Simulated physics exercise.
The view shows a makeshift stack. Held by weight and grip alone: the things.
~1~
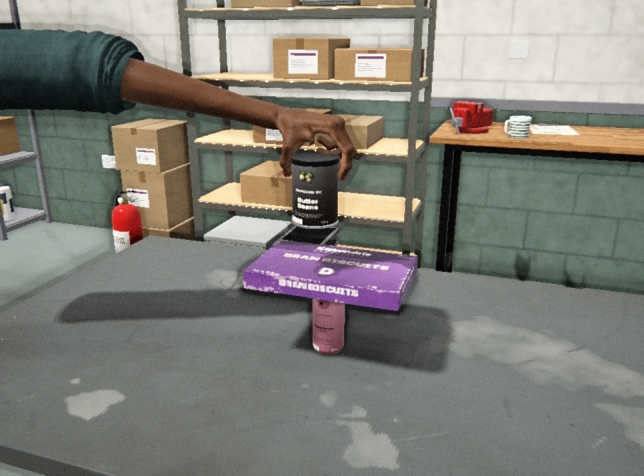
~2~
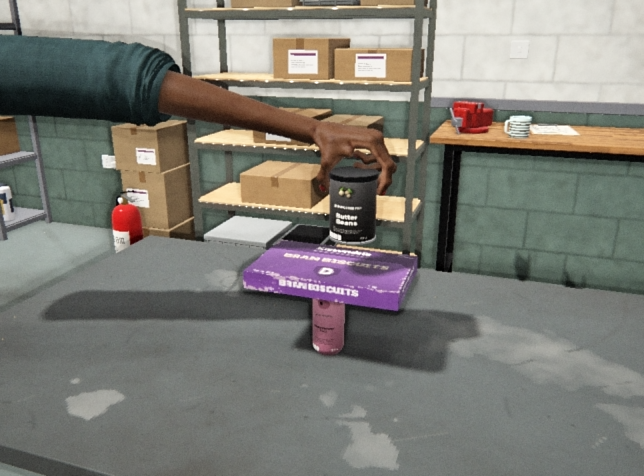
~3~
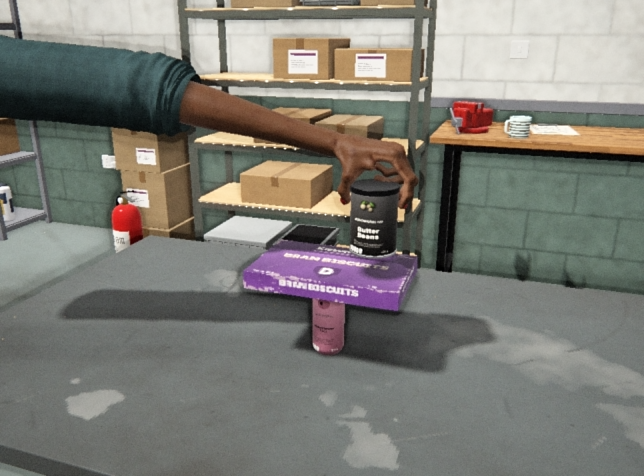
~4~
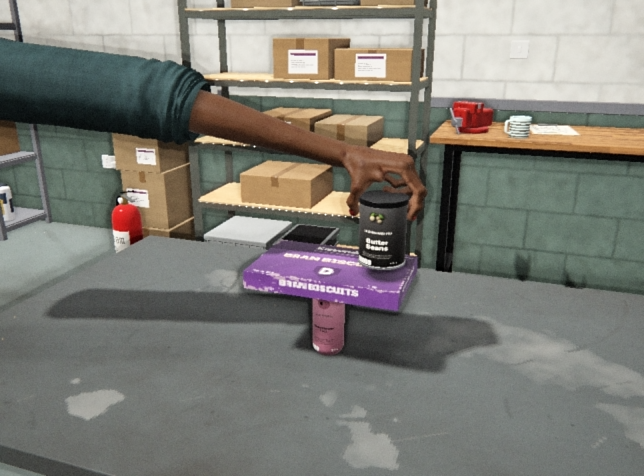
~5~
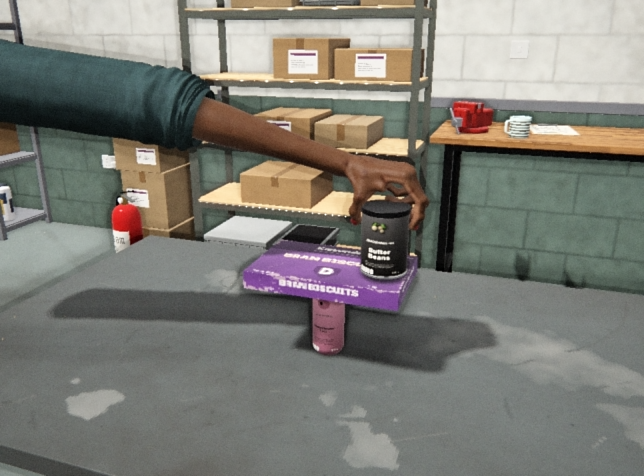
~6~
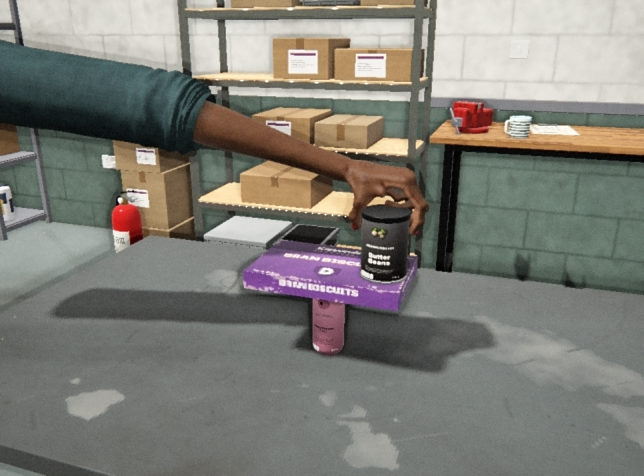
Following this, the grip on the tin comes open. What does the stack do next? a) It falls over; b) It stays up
(a) It falls over.
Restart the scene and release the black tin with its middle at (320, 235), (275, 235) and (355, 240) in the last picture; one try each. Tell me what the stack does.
Case 1: Stable; case 2: Collapse; case 3: Collapse.
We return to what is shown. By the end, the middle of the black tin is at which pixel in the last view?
I'd say around (449, 368) in the last view.
Then, 0.30 s on from there, black tin now fallen; purple packet turned 34° from how it was put.
Then, 0.40 s on from there, purple packet turned 69° from how it was put.
Then, 0.60 s on from there, purple packet on its side.
Then, 0.80 s on from there, purple packet now fallen.
In the end, fallen, purple packet and black tin; pink can unmoved. At the end, from the last picture's camera, black tin near (450, 368). The stack loses its balance.
